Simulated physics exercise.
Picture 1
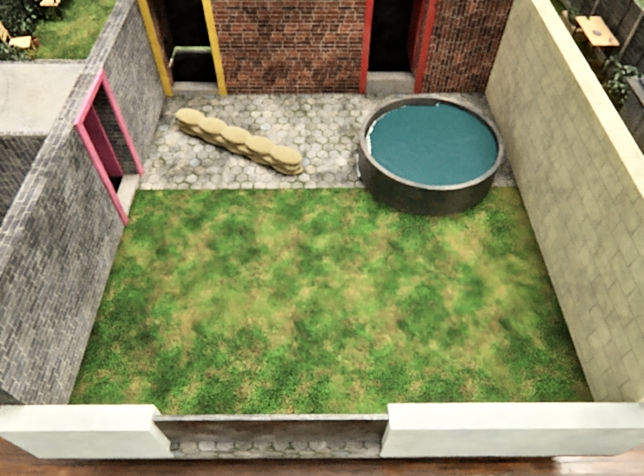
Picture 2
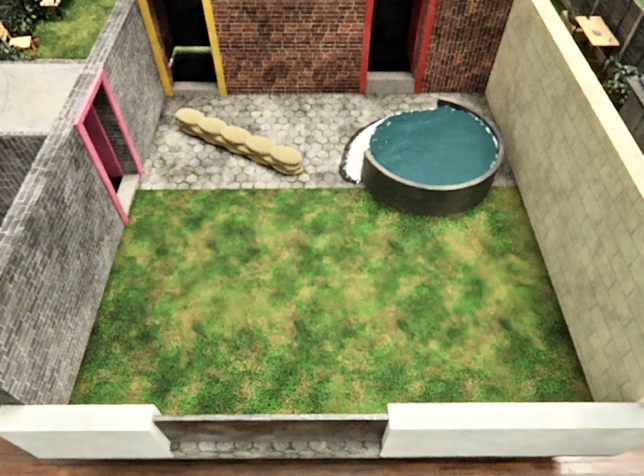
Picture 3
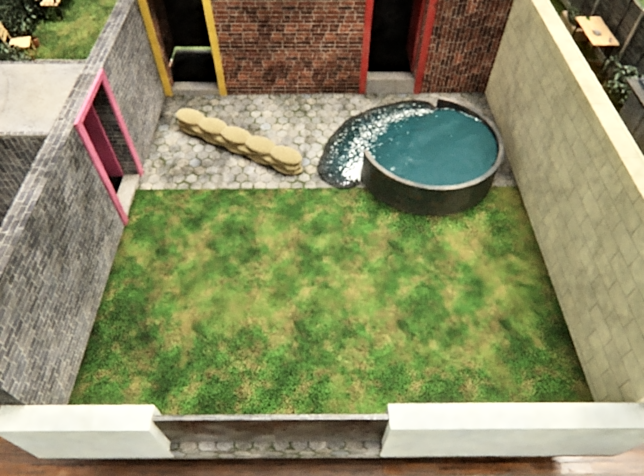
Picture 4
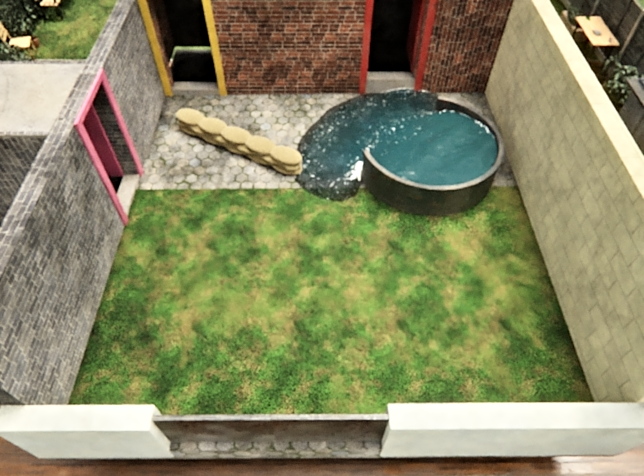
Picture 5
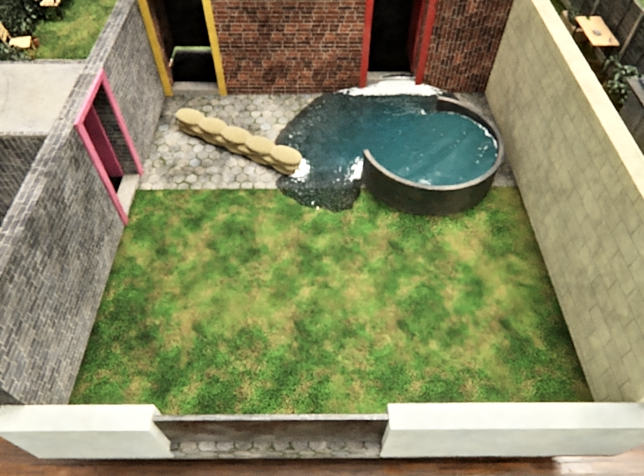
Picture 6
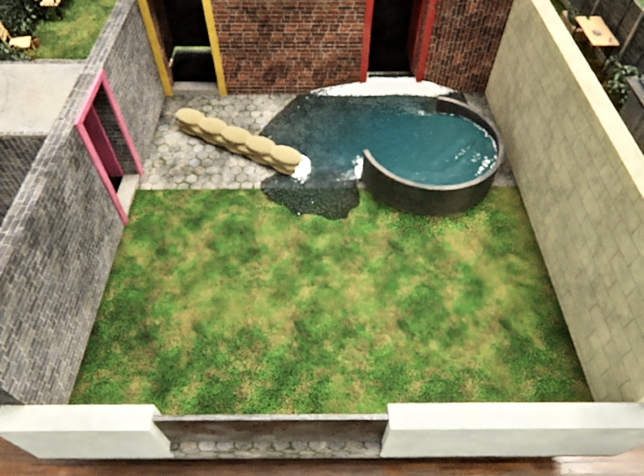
A round pool gave way on its far left side, and water poured across the paving, reaching the lumpy tan barrier, the base of the red door and the edge of the grass.
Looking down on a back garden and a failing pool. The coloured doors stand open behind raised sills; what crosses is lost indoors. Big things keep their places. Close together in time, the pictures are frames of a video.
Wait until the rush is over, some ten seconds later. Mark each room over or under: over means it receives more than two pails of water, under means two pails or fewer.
Red door - under; pink door - under; yellow door - over.
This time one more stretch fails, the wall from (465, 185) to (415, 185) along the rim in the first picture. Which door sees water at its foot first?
My answer is the pink door.
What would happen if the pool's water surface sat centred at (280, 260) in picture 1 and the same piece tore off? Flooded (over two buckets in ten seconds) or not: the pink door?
Going door by door, the pink door tops the mark.
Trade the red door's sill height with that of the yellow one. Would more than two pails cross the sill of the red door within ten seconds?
My take: The red door crosses the line.
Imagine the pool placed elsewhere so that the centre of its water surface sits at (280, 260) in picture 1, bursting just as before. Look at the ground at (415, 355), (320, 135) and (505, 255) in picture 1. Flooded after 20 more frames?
I'd call them still dry, still dry and still dry, in the order asked.
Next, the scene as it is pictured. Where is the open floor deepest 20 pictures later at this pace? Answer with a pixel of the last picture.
My estimate is about (165, 100).
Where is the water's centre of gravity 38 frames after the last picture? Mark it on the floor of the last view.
Estimate: (293, 161).
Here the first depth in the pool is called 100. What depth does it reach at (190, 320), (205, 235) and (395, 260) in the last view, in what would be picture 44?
Taking the places in turn, I get roughly 8, 10 and 0 percent.
A moment on, water covers 20 % of the floor; the red door under two buckets in, the pink door not reached, the yellow door not reached.
Next, water covers 30 % of the floor; the red door under two buckets in, the pink door not reached, the yellow door under two buckets in.
Then, water covers 45 % of the floor; the red door under two buckets in, the pink door wet at the sill, nothing in, the yellow door far over two buckets in.
Later, water covers 65 % of the floor; the red door under two buckets in, the pink door wet at the sill, nothing in, the yellow door far over two buckets in.
In the end, water covers 85 % of the floor; the red door under two buckets in, the pink door wet at the sill, nothing in, the yellow door far over two buckets in.
